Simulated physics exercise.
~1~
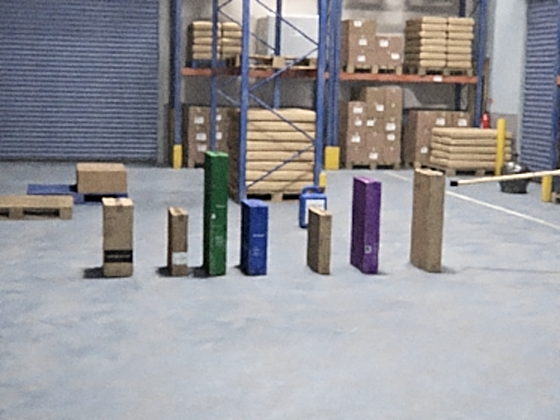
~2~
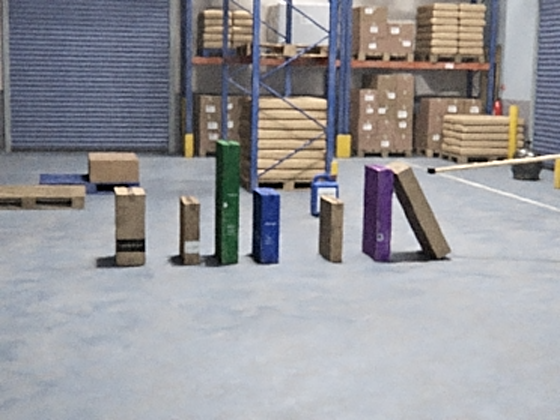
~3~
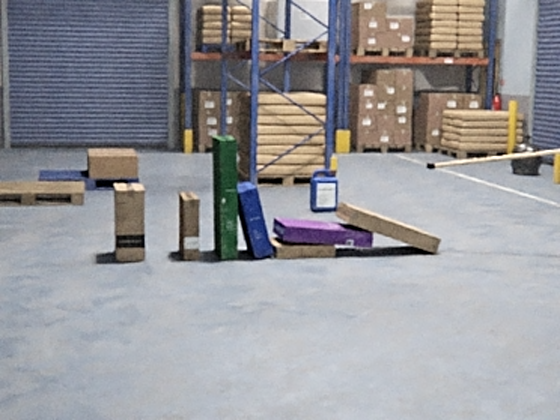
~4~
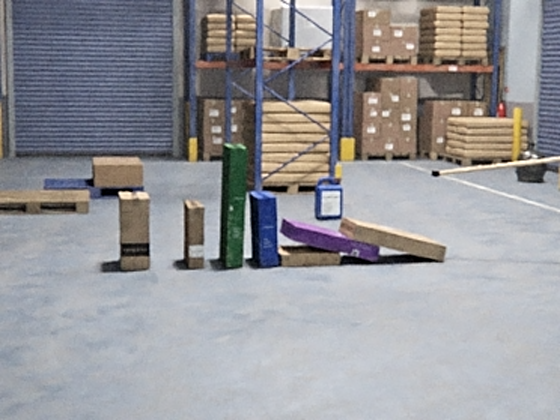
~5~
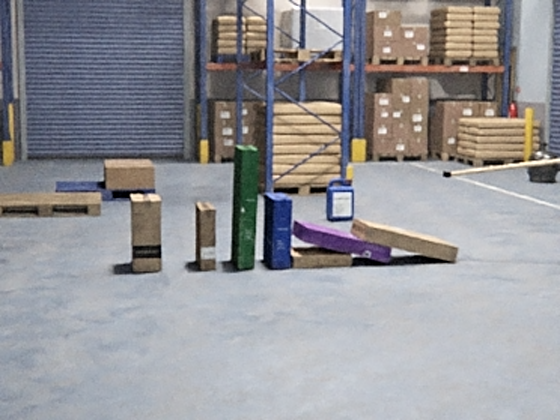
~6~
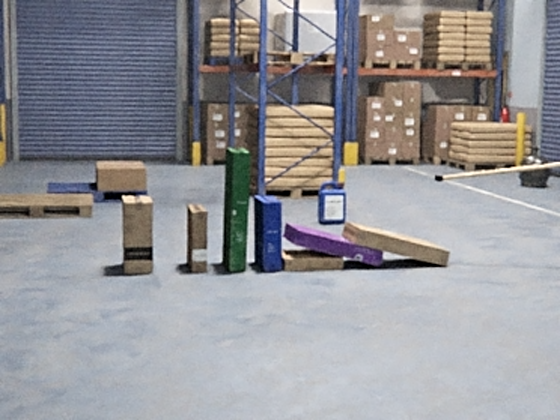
In a warehouse, three upright cartons topple leftward while the blue one rocks and stays standing.
